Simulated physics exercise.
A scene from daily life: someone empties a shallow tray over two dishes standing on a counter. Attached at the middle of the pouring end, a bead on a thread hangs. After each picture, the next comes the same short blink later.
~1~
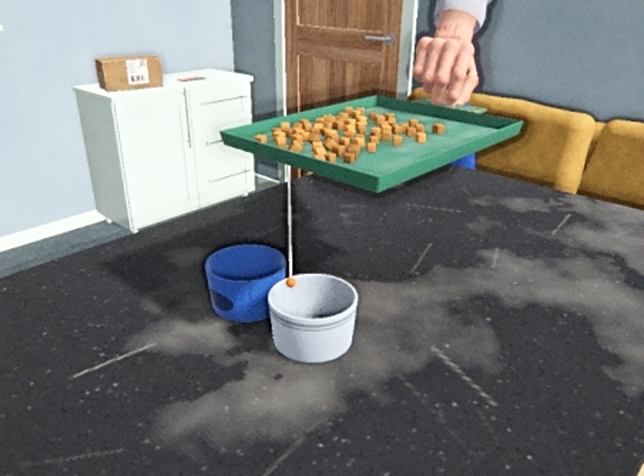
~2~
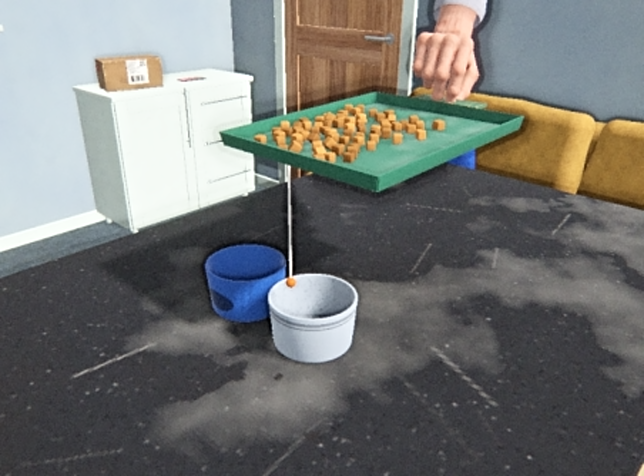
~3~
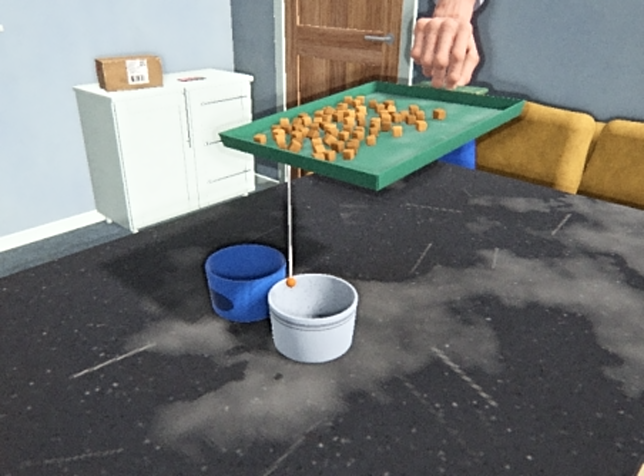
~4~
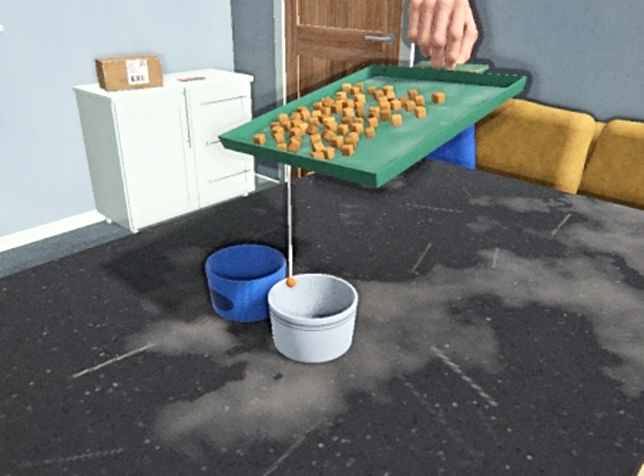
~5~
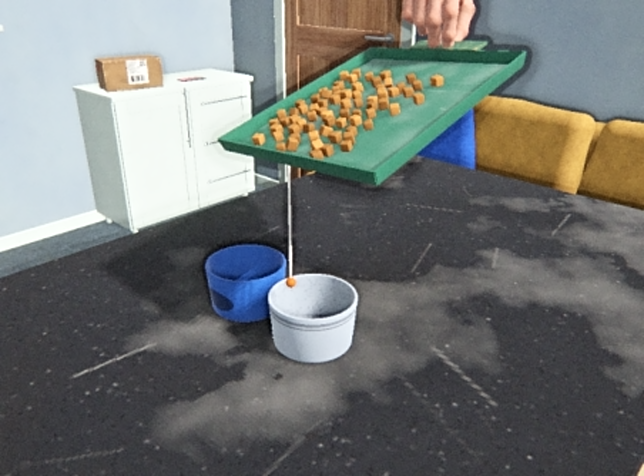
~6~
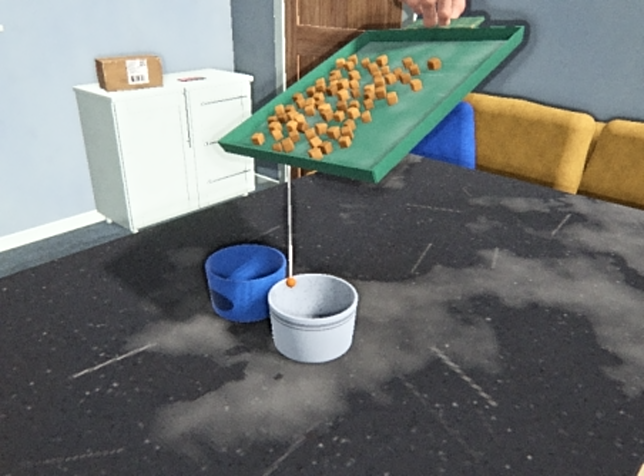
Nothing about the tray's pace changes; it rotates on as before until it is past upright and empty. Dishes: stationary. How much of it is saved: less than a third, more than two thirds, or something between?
The dishes will end up with below a third of the load.
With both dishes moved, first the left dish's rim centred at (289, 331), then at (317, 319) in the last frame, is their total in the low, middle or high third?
Case one, less than a third; case two, below one third.
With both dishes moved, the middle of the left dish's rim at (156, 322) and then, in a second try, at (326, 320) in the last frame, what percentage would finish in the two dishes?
First some 10, then 0 per cent.
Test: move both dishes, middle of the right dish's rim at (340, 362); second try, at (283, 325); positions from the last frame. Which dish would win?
First try: The left-hand one. Second try: The left-hand one.
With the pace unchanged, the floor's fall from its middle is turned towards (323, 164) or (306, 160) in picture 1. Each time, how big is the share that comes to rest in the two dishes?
First heading 0 %, second heading 0 %.
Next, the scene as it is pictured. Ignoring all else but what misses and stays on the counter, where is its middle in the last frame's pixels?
Close to (181, 351).
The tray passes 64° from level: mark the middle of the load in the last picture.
In the last view the centre sits at roughly (268, 128).
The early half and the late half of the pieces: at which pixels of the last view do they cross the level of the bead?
It goes through near (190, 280) first, then near (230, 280).
Soon after the last picture, tray tipped steeply; all on the tray.
A little later, tray tipped past a quarter turn; nearly all on the tray; a small part outside both.
Later still, tray tipped past a quarter turn; a small part in the left dish; most outside both.
At rest, tray tipped past a quarter turn; none in the right dish; a small part in the left dish; most outside both.
